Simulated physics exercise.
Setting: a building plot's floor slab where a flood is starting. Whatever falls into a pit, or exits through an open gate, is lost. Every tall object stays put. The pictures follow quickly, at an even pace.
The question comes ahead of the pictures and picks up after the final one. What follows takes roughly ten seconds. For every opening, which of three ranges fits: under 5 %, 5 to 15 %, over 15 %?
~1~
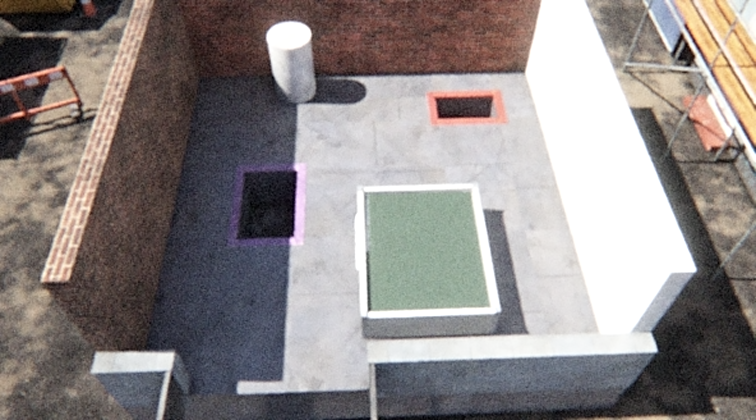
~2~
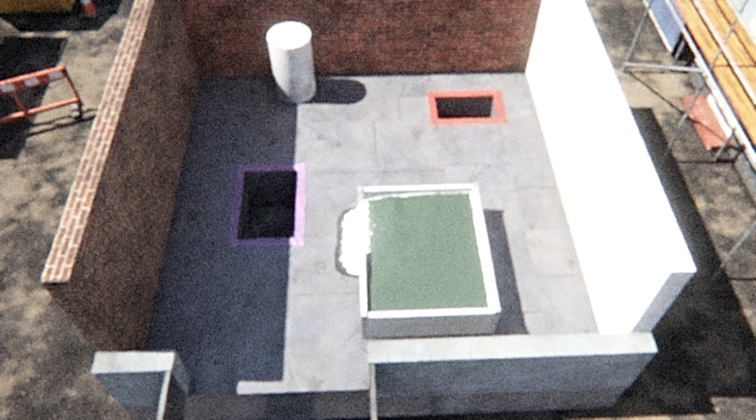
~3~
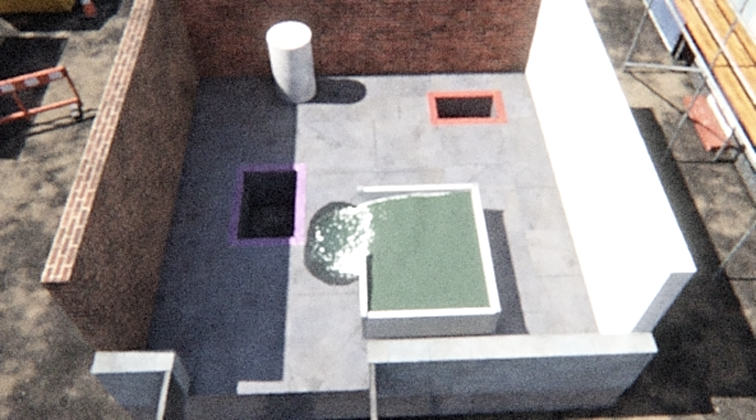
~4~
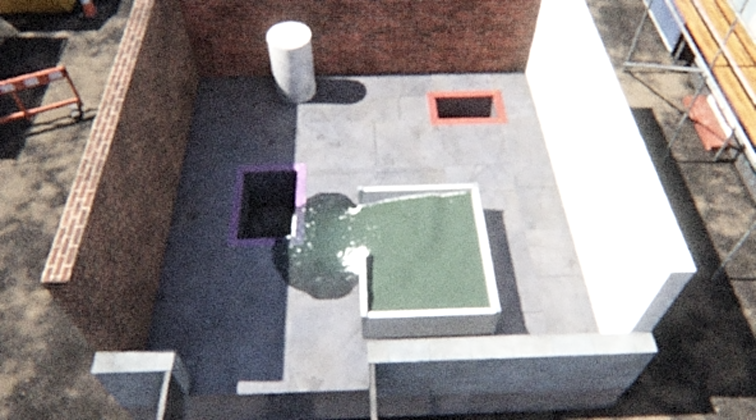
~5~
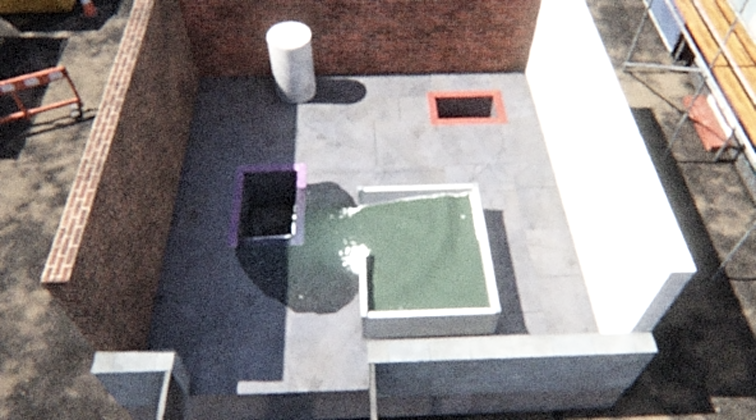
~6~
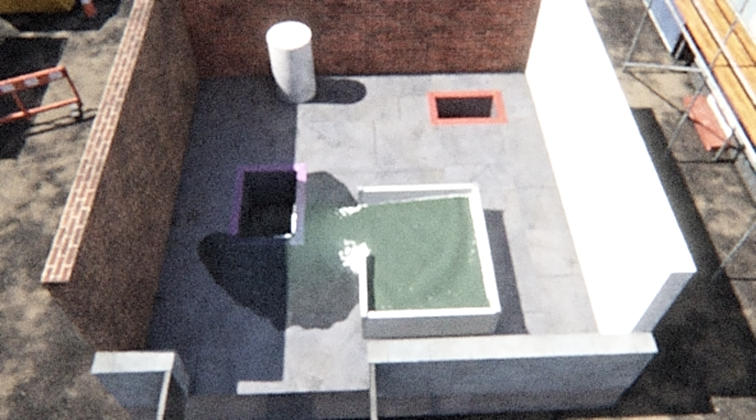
In the end the gate will drain five to fifteen per cent inclusive, the purple pit will drain in excess of fifteen per cent, the red pit will drain shy of five per cent.
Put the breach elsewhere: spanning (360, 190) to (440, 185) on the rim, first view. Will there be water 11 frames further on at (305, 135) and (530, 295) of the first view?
First spot submerged, second spot spared.
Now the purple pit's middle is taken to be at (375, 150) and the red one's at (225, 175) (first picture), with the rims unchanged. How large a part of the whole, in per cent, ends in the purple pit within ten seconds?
Purple: 2 %.
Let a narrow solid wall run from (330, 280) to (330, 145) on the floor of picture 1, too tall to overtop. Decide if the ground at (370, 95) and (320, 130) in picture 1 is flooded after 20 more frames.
First spot swamped; second spot not reached.
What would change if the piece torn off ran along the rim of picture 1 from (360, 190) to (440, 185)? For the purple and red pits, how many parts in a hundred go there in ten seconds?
The purple pit takes 8 per cent and the red pit 35 per cent.
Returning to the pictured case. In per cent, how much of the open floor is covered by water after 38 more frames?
Around 45 percent of it.
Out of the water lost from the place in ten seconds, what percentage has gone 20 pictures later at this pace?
Roughly 50 percent.
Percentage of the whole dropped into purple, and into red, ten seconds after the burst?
Roughly 50 %, then roughly 0 %.
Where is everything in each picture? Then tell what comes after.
The first picture shows the water tank at (423, 249) is whole and still.
In the second picture, water pours out at (364, 235) and has run to (347, 214).
In the third picture, the front is at (312, 265), out from the gap at (364, 236).
In the fourth picture, the front is at (281, 262), out from the gap at (364, 237).
In the fifth picture, water pours out at (364, 237) and has run to (245, 256).
In the sixth picture, the front is at (206, 250), out from the gap at (364, 236).
A moment on, water covers 15 % of the floor; the gate 0 %, the purple pit 11 %, the red pit 0 %.
Next, water covers 20 % of the floor; the gate 0 %, the purple pit 21 %, the red pit 0 %.
Then, water covers 30 % of the floor; the gate 1 %, the purple pit 30 %, the red pit 0 %.
Later, water covers 45 % of the floor; the gate 5 %, the purple pit 41 %, the red pit 0 %.
In the end, water covers 45 % of the floor; the gate 10 %, the purple pit 50 %, the red pit 0 %.
